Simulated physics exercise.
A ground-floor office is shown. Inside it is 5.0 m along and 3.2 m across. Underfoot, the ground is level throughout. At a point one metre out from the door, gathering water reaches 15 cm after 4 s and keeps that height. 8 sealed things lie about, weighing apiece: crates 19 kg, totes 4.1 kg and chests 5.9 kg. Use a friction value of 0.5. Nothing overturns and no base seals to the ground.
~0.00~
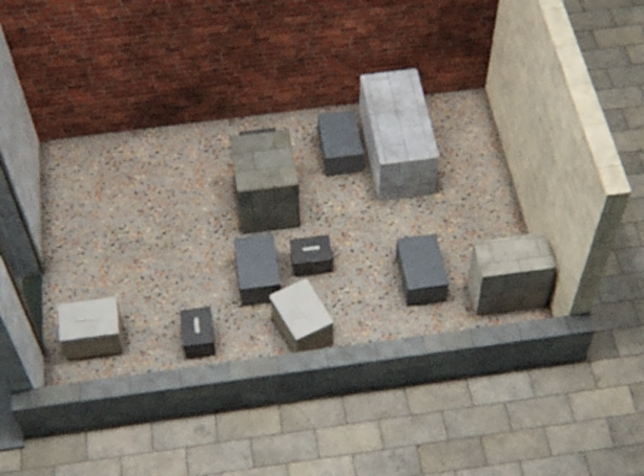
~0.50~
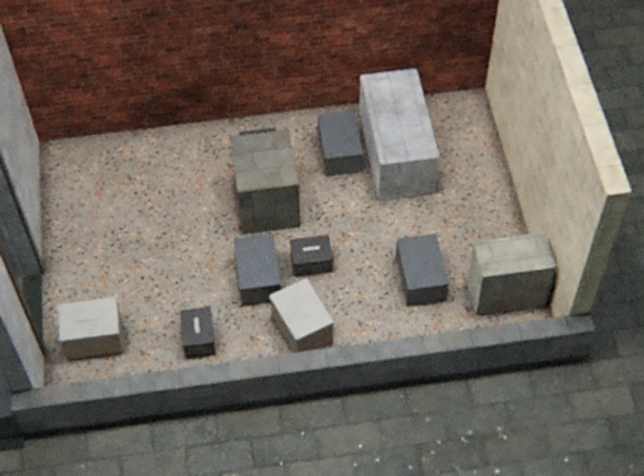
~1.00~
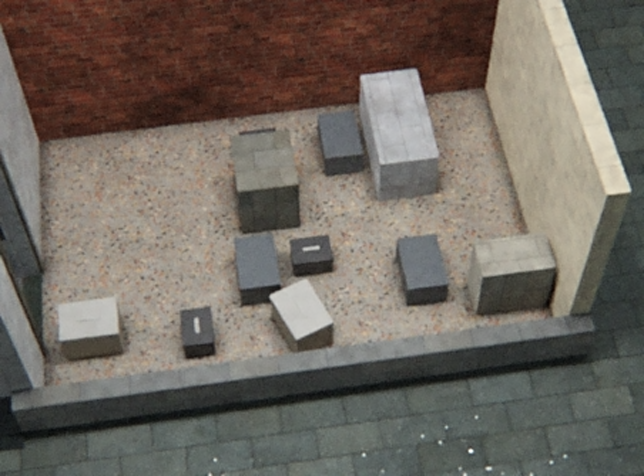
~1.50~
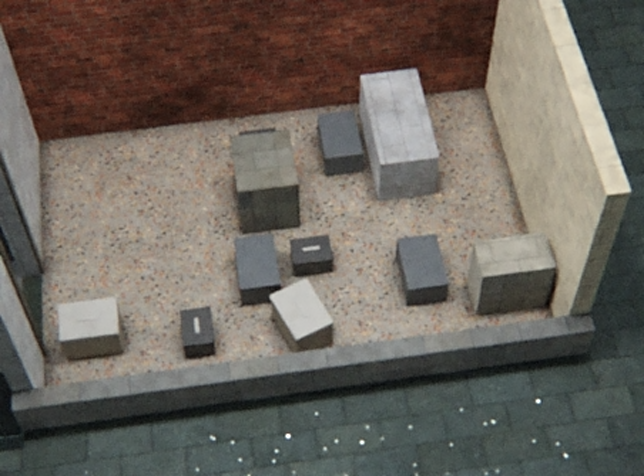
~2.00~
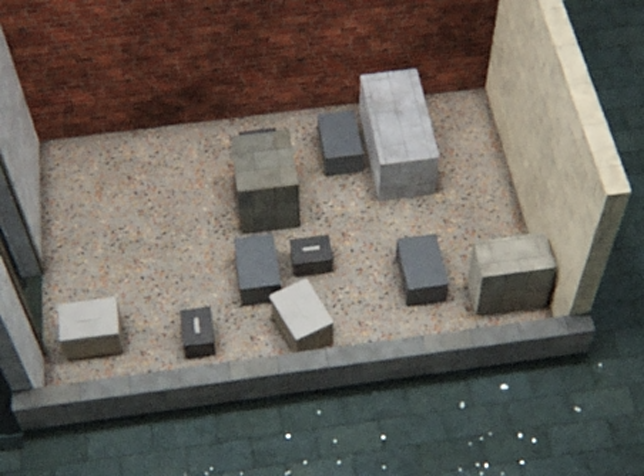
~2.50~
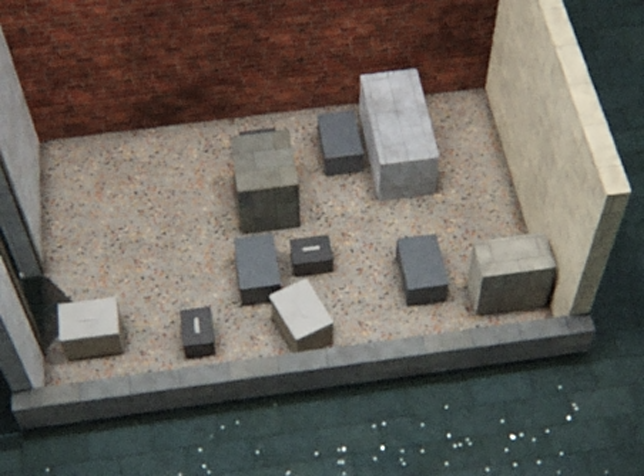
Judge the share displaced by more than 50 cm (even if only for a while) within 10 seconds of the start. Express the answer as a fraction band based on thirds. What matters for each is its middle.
The band is one third to two thirds.
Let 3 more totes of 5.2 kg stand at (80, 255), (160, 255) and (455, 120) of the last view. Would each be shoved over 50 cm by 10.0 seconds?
The three, in order: Smaller shift, larger, smaller shift.
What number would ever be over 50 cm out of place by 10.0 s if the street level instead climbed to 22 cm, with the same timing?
In that case the number is 5.
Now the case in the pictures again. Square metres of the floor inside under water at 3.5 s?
I'd put it close to 1.5 m2.
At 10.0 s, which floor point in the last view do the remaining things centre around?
Near (338, 248).
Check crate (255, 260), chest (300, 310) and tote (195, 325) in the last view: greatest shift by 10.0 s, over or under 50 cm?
Result, in order: Stayed within / exceeded / exceeded.
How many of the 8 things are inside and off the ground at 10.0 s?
Answer: 2.
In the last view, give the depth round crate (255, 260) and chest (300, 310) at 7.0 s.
Some 4 cm at the first, some 3 cm at the second.
After 3.5 s 0 of 8 are over 50 cm from their spots; 0 afloat.
After 4.5 s 0 of 8 are over 50 cm from their spots; 0 afloat.
After 7.0 s 2 of 8 are over 50 cm from their spots; 2 afloat.
After 10.0 s 3 of 8 are over 50 cm from their spots, and 3 have been at some point; 2 afloat.
